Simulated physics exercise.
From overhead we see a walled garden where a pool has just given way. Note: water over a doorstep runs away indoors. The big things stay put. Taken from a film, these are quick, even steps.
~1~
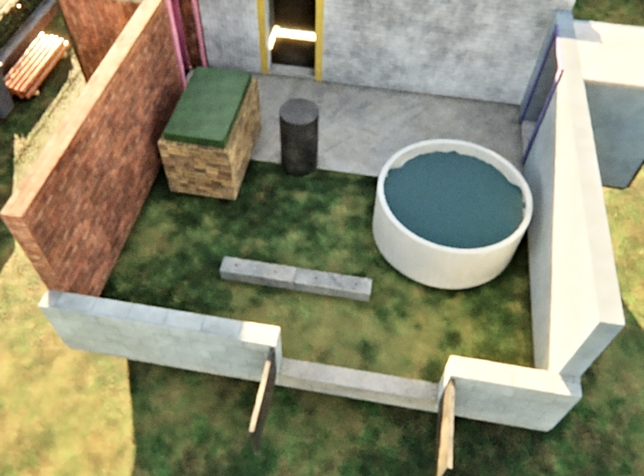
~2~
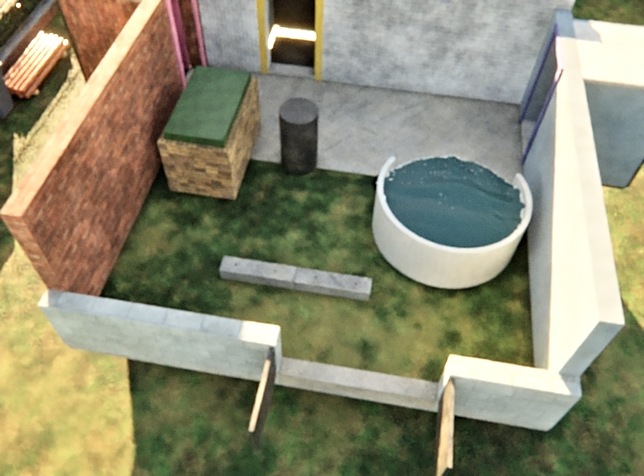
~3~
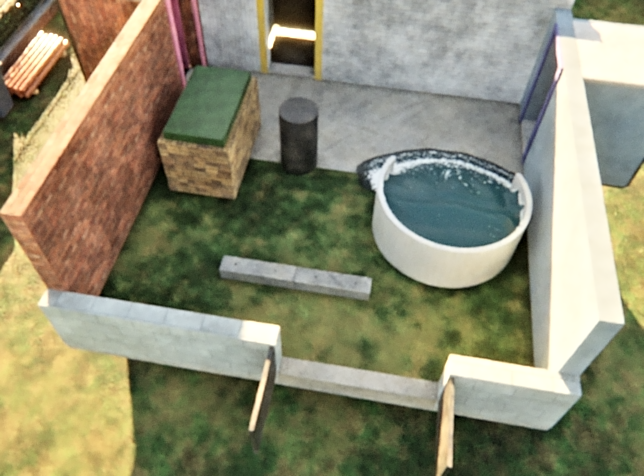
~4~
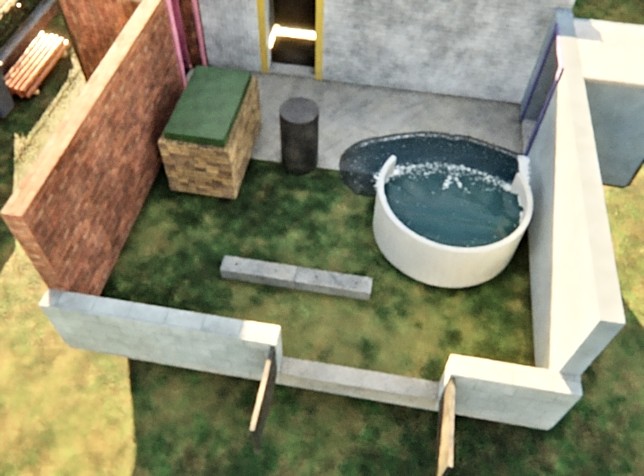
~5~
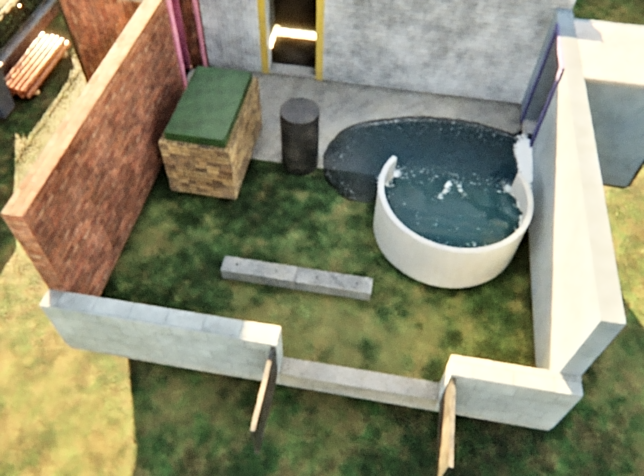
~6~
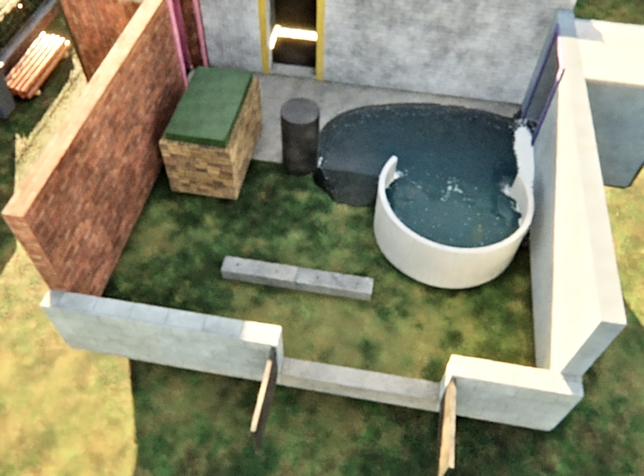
Water pours out through the pool's far side and spreads across the walled garden's paving.
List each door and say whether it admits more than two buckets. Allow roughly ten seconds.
The yellow door tops two buckets. The pink door tops two buckets. The blue door tops two buckets.
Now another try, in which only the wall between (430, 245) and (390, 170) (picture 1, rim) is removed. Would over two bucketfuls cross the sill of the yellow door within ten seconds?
Result for the yellow door: It lets in too little.
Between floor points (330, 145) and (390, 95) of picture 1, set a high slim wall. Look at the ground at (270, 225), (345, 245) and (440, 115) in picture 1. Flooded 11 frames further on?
Lab note - point 1: Parched; point 2: Parched; point 3: Inundated.
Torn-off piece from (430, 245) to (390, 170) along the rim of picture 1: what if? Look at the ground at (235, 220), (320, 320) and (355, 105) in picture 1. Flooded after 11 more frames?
Taking the three spots as listed, they end up inundated, inundated and spared.
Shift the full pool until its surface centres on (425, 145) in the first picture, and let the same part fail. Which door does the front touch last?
The door marked pink.
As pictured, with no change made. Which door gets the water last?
The one in pink.
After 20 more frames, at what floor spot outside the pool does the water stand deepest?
Look close to (195, 98).
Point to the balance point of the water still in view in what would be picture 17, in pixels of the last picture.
Centre: Close to (418, 144).
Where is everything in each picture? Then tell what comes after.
The pool at (453, 196) is whole and still, in the first frame.
The front is at a hidden place, out from the gap on the pool's far side, in the second frame.
Water pours out on the pool's far side and has run to (362, 174), in the third frame.
Water pours out on the pool's far side and has run to (348, 156), in the fourth frame.
The front is at (332, 149), out from the gap on the pool's far side, in the fifth frame.
The front is at (339, 119), out from the gap on the pool's far side, in the sixth frame.
A moment on, water covers 40 % of the floor; the yellow door wet at the sill, nothing in, the pink door not reached, the blue door under two buckets in.
Next, water covers 45 % of the floor; the yellow door under two buckets in, the pink door wet at the sill, nothing in, the blue door over two buckets in.
Then, water covers 55 % of the floor; the yellow door over two buckets in, the pink door over two buckets in, the blue door far over two buckets in.
Later, water covers 85 % of the floor; the yellow door over two buckets in, the pink door far over two buckets in, the blue door far over two buckets in.
In the end, water covers 95 % of the floor; the yellow door over two buckets in, the pink door far over two buckets in, the blue door far over two buckets in.
